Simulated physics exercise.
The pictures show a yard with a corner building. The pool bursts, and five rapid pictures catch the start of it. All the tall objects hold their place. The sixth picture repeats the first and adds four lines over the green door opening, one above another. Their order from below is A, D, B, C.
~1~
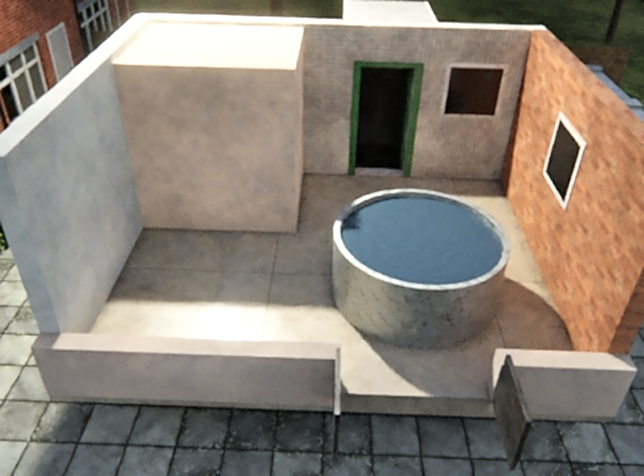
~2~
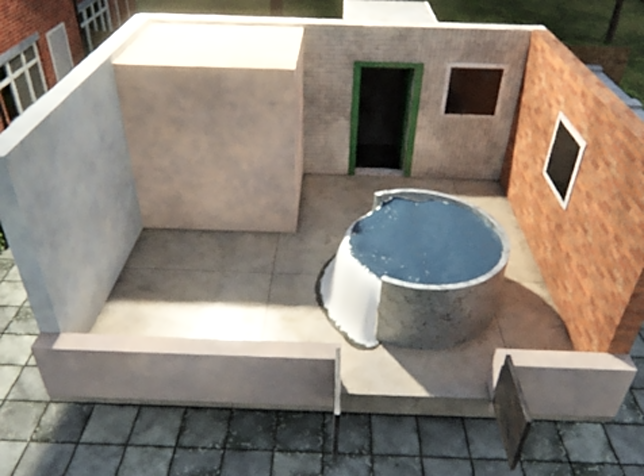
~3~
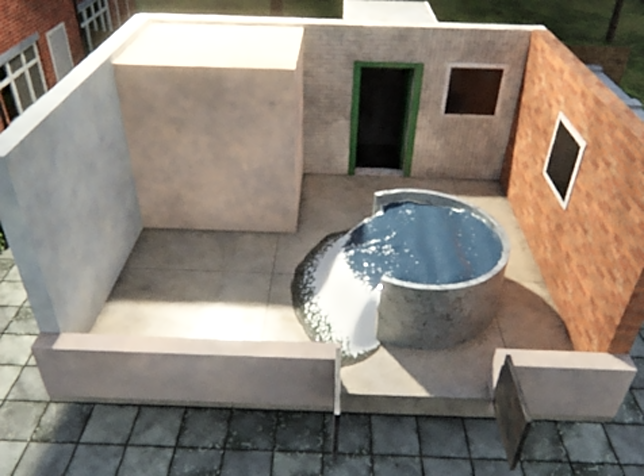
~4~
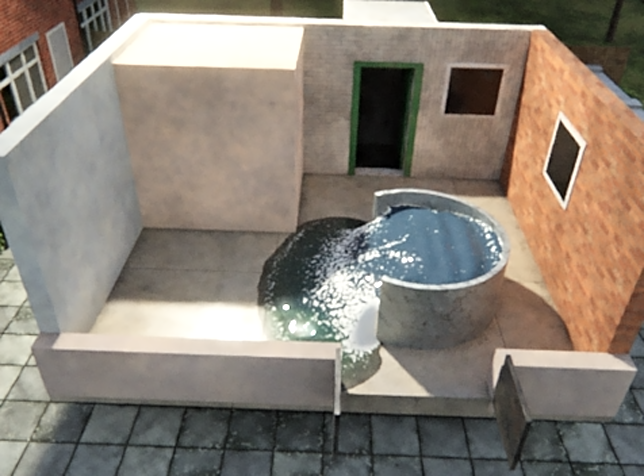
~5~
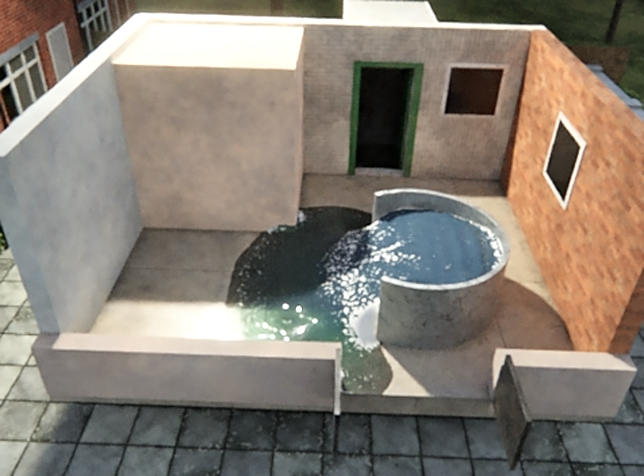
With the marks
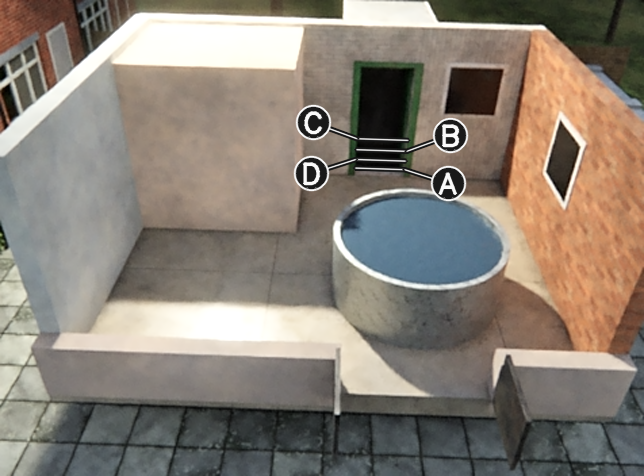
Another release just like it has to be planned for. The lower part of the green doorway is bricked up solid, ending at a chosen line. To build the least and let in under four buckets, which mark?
That is height A.
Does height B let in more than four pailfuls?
No, that is safe.
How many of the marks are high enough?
All four.
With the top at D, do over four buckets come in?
No, not at all.
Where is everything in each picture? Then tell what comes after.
Water in the pool at rest, its middle at (420, 238); foot of the green doorway at (379, 175); open gate at (419, 343), in the first frame.
Front seen at (348, 318), 3 % of the ground wet, in the second frame.
Front seen at (334, 314), 8 % of the ground wet, in the third frame.
Front seen at (304, 230), 18 % of the ground wet, in the fourth frame.
Front seen at (318, 209), 27 % of the ground wet, in the fifth frame.
On the marked copy, A at (379, 168); B at (381, 150); C at (382, 139); D at (380, 160); from the bottom up A, D, B, C.
If A is chosen, a bucket or two gets in.
If B is chosen, nothing gets over.
If C is chosen, nothing gets over.
If D is chosen, nothing gets over.
